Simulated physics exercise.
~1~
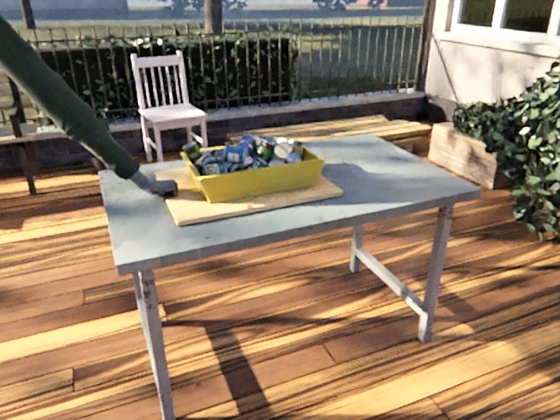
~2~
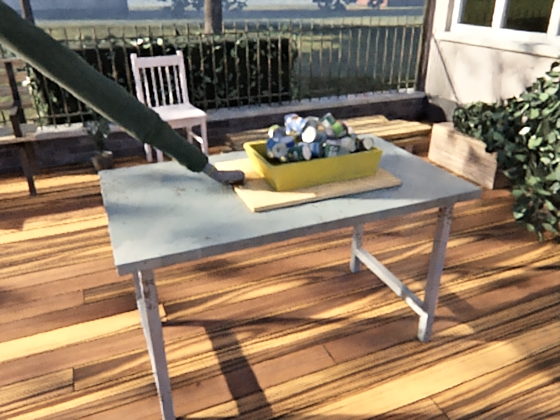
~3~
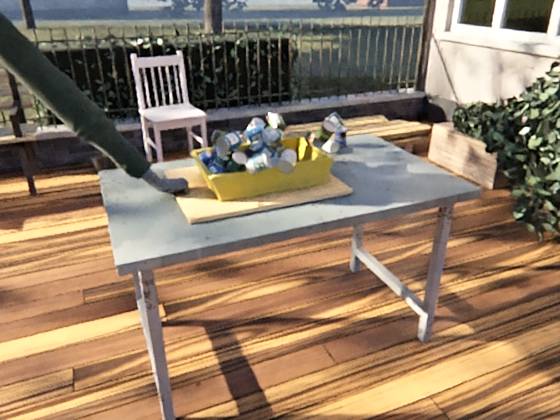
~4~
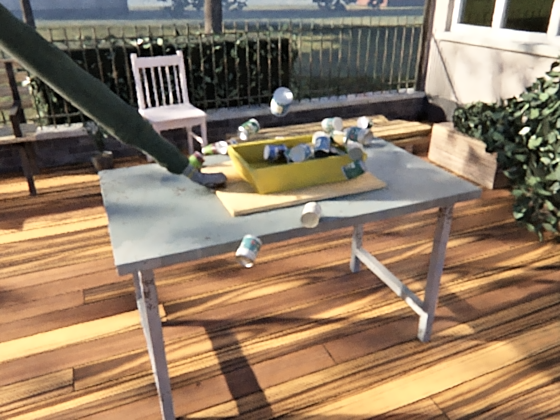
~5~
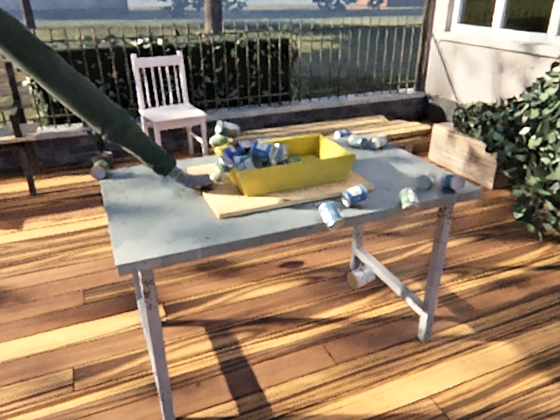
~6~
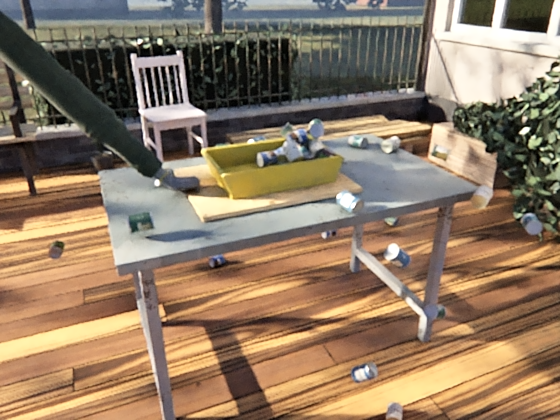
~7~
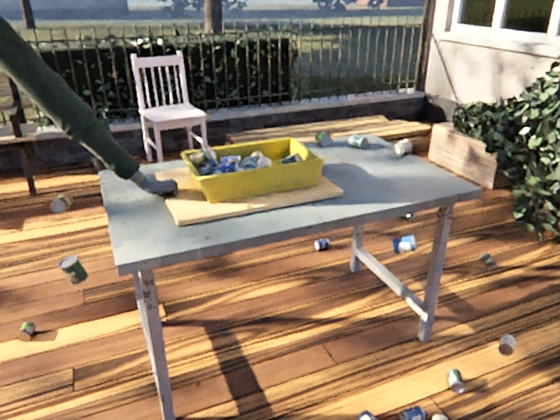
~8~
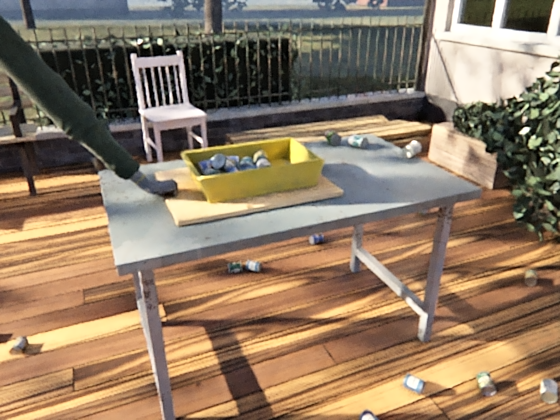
A yellow basket heaped with small tins sits on a wooden board on a pale grey-blue table, seen from slightly above on a sunlit wooden deck. A white chair, a dark railing and hedge stand behind, with leafy plants at the right. A dark green arm reaching in from the left slides the board right, then back left, and the heap shifts and loosens. As the swings go on, tins fly over the sides, scatter across the tabletop and drop to the deck. Finally the board rests where it began, the basket holding a low layer, with a few tins on the table and others strewn over the planks.
